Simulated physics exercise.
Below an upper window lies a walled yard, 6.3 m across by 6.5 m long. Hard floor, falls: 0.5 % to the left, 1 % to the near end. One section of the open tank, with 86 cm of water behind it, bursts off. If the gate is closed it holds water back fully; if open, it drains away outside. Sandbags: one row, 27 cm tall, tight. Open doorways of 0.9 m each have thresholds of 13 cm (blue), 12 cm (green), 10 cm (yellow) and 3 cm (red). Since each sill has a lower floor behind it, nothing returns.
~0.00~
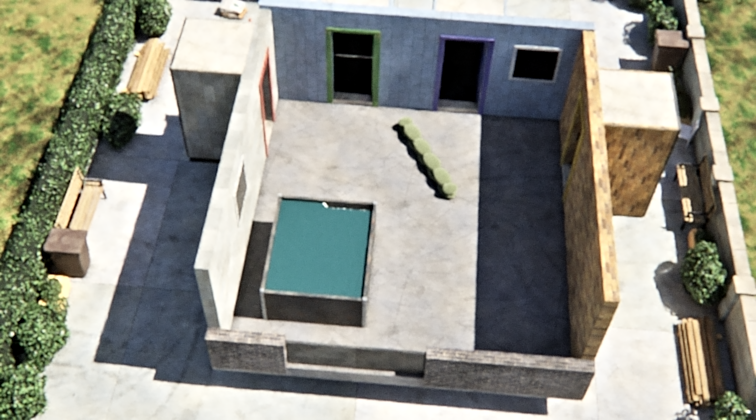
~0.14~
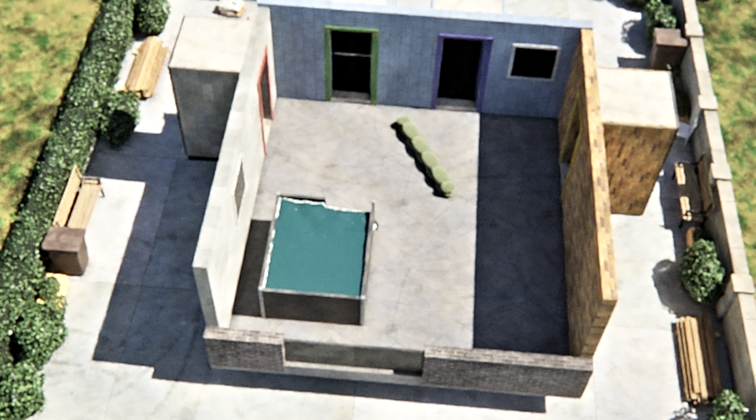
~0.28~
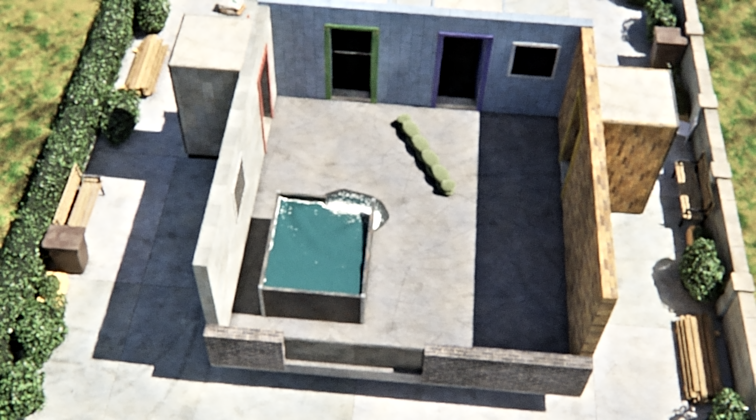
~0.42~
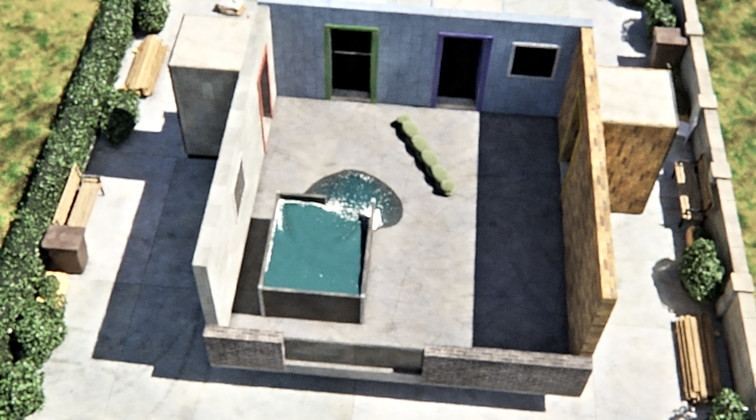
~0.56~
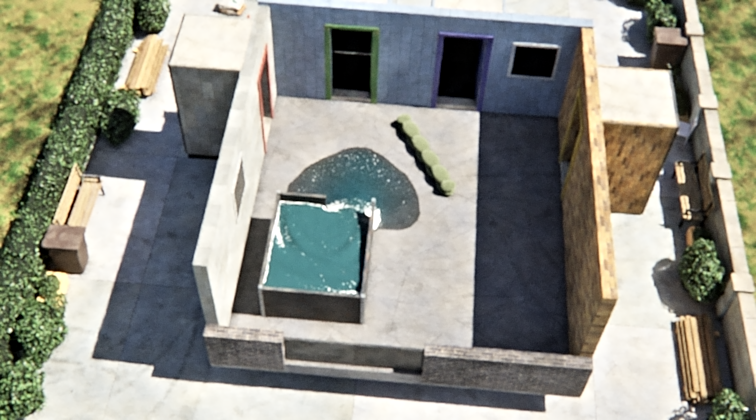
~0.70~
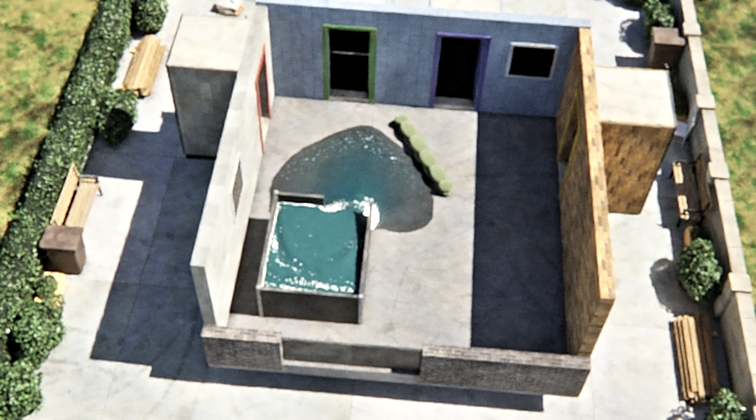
Water in a square open tank inside a walled yard burst out at the far side, then fanned across the pale floor in a widening dark puddle that reached the row of green bushes.
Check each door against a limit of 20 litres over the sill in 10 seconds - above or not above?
One by one: At the blue door the limit will not be outstripped; at the green door the limit will be outstripped; at the yellow door the limit will not be outstripped; at the red door the limit will be outstripped.
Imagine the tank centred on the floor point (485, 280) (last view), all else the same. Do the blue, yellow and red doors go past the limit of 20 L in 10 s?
Compared with that limit, blue overshoots, yellow overshoots and red overshoots.
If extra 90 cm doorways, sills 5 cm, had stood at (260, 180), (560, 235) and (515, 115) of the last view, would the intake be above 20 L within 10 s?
The first one exceeds it, the second one doesn't reach it, and the third one doesn't reach it.
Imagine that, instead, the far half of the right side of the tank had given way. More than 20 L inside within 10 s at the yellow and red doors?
Yellow beyond, red beyond.
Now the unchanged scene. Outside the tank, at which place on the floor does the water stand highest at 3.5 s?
That would be near pixel (274, 100).
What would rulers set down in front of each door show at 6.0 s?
In cm: Blue 5, green 17, yellow 4, red 13.
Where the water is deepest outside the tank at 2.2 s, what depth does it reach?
I'd say near 36 centimetres.
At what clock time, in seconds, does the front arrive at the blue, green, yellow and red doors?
Door times: Blue 1.6 s / green 0.9 s / yellow 3.6 s / red 1.1 s.
After 1.4 s water covers 30 % of the floor and is deepest (44 cm) near (347, 222); blue door not reached, green door 20 cm at the sill, 20 L in, yellow door not reached, red door 7 cm at the sill, 1 L in.
After 2.2 s water covers 35 % of the floor and is deepest (36 cm) near (370, 107); blue door 3 cm at the sill, 0 L in, green door 35 cm at the sill, 118 L in, yellow door not reached, red door 10 cm at the sill, 14 L in.
After 3.5 s water covers 55 % of the floor and is deepest (32 cm) near (274, 100); blue door 3 cm at the sill, 0 L in, green door 27 cm at the sill, 284 L in, yellow door not reached, red door 14 cm at the sill, 86 L in.
After 6.0 s water covers 80 % of the floor and is deepest (24 cm) near (223, 347); blue door 5 cm at the sill, 0 L in, green door 17 cm at the sill, 398 L in, yellow door 4 cm at the sill, 0 L in, red door 13 cm at the sill, 188 L in.
After 10.0 s water covers 95 % of the floor and is deepest (18 cm) near (223, 347); blue door 2 cm at the sill, 0 L in, green door 8 cm at the sill, 413 L in, yellow door 4 cm at the sill, 0 L in, red door 10 cm at the sill, 323 L in.
